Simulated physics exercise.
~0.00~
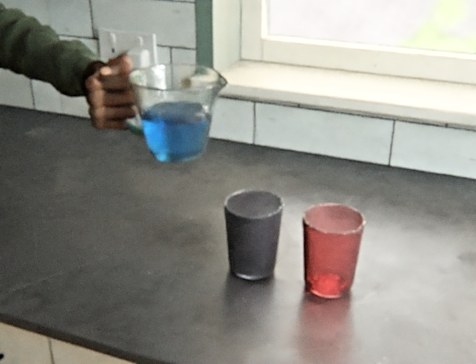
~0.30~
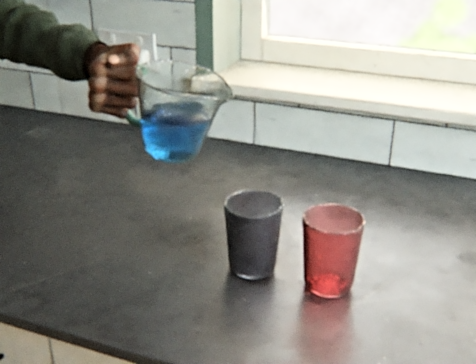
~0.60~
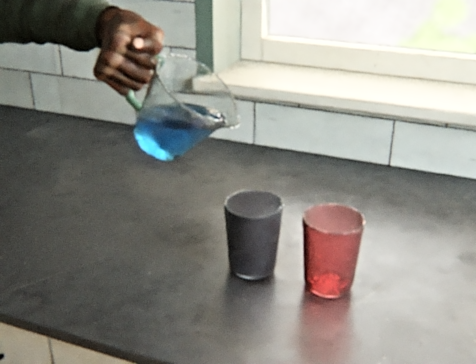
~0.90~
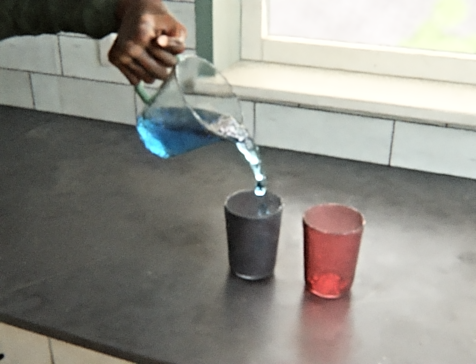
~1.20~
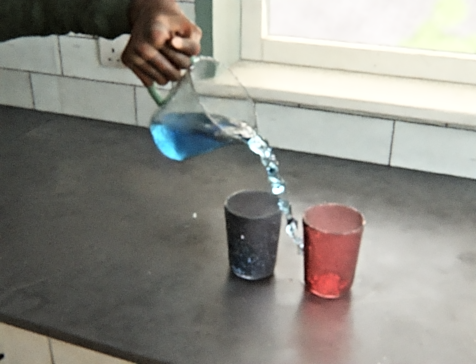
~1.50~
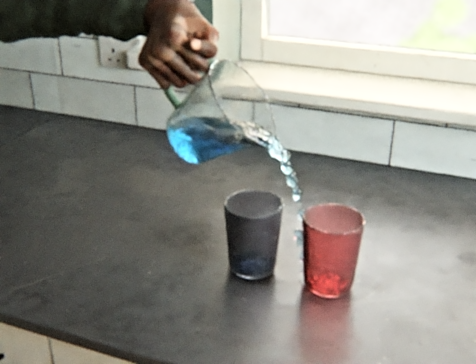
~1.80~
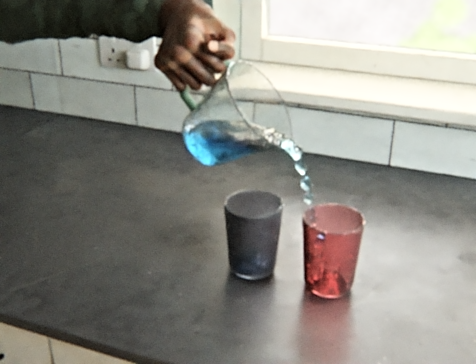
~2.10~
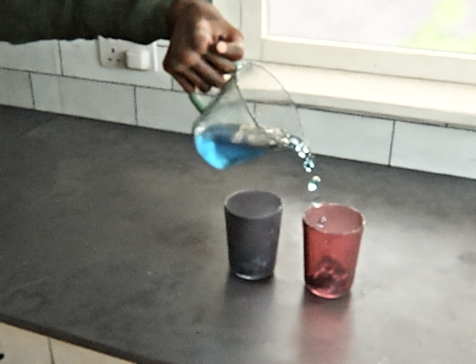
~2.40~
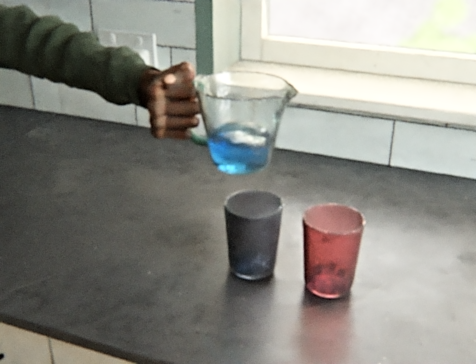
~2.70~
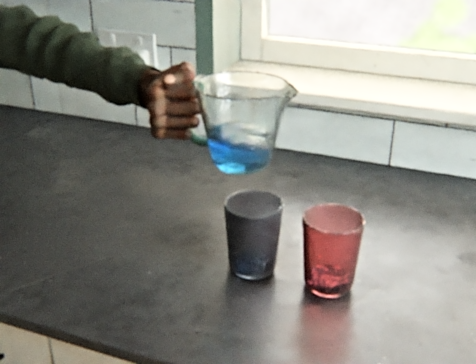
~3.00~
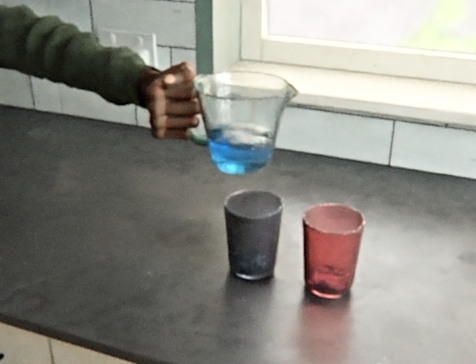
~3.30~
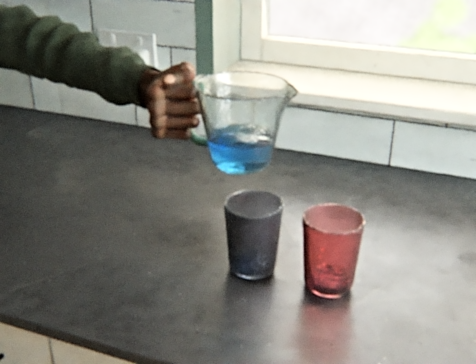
A hand in a dark green sleeve holds a clear glass jug of blue liquid above a dark countertop, seen from slightly above, with white tiles and a window behind. Two empty tumblers stand side by side below, a dark grey one on the left and a red one on the right. The hand tips the jug to the right and pours into the grey glass, then moves right, the stream passing between the tumblers before reaching the red one. Finally the jug tilts back upright and stays still above the glasses, some blue liquid left inside.
